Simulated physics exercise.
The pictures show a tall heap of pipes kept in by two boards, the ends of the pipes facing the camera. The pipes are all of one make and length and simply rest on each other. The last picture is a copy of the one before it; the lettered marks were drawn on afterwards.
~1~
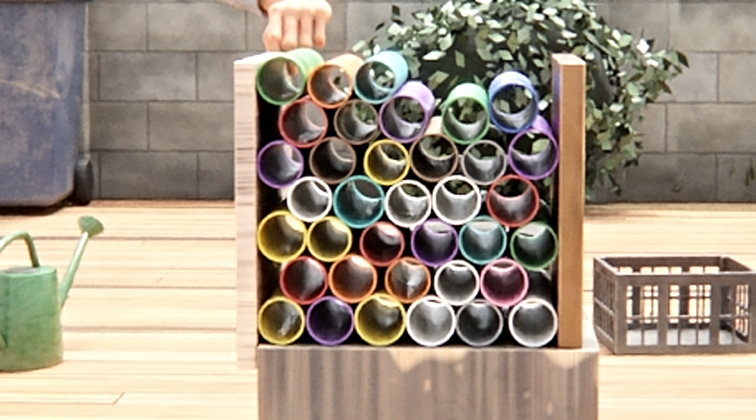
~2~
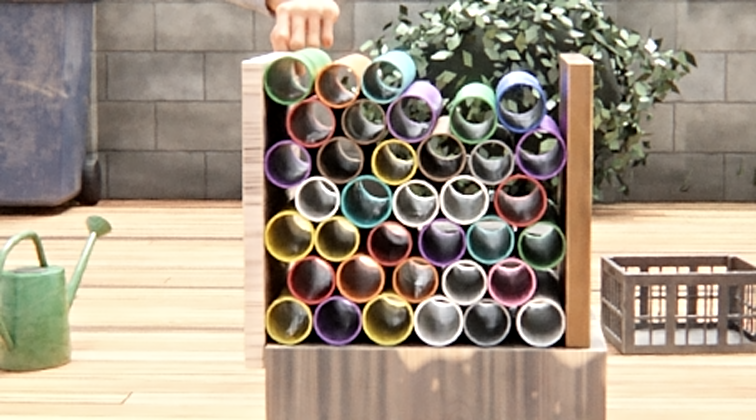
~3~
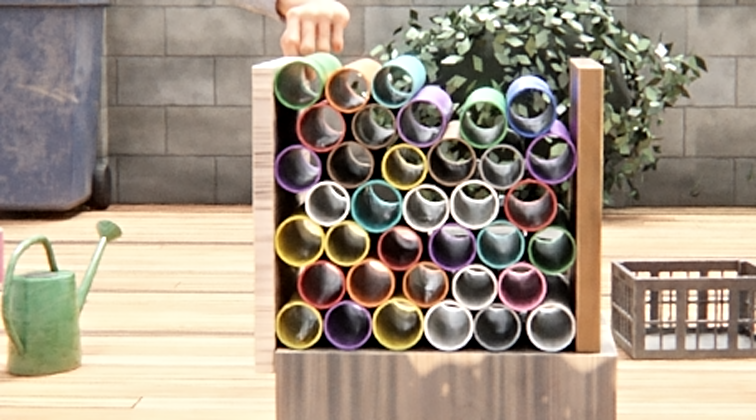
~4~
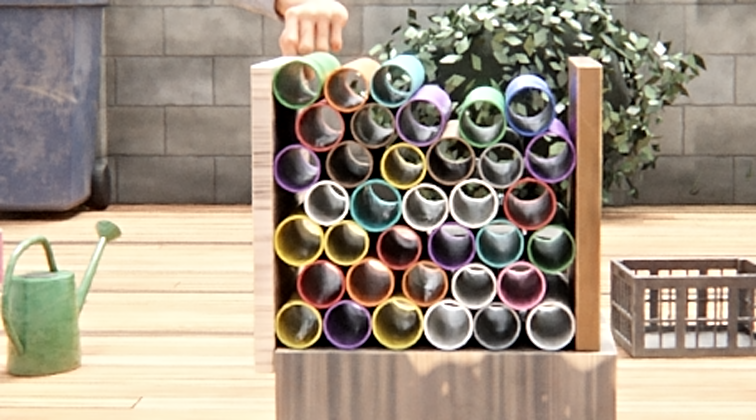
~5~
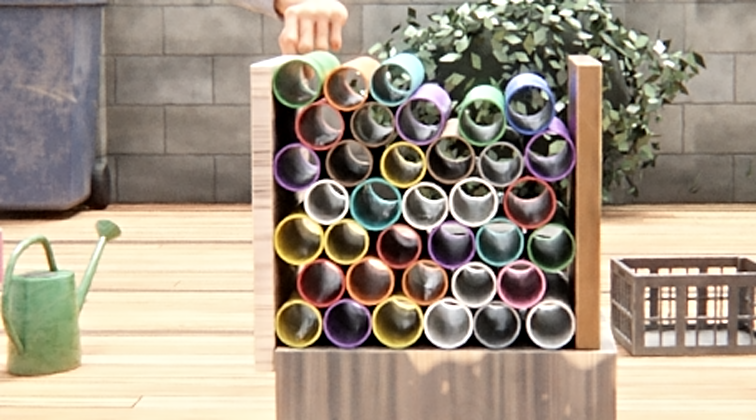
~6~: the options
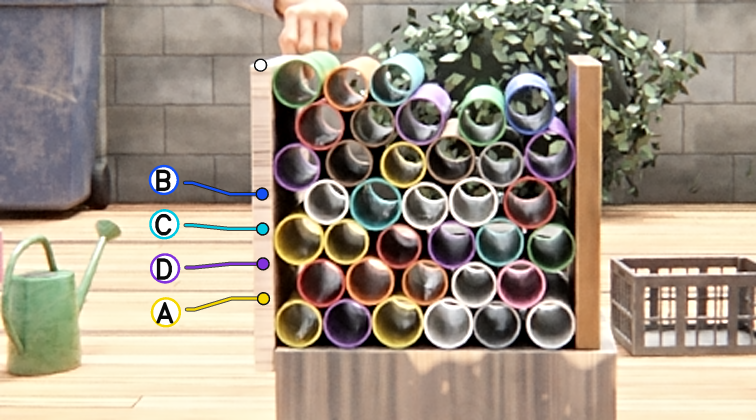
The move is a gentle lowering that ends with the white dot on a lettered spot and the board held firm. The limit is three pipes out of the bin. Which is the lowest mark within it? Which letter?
The lowest mark that will do is B.
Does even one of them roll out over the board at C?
At C: Yes.
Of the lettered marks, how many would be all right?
The number is one.
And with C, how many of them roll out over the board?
The count is four.
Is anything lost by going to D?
Yes.
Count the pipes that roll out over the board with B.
It comes to one.
On the marked copy, A at (263, 299); B at (262, 194); C at (263, 229); D at (263, 264); the white dot at (261, 65).
Taking B. A third of the way, top of the board (273, 126).
Two thirds of the way, top of the board (274, 193).
When it is over, top of the board (274, 193), one out over the board.
As for the rest, A more than three out over the board; C four out over the board; D four out over the board.
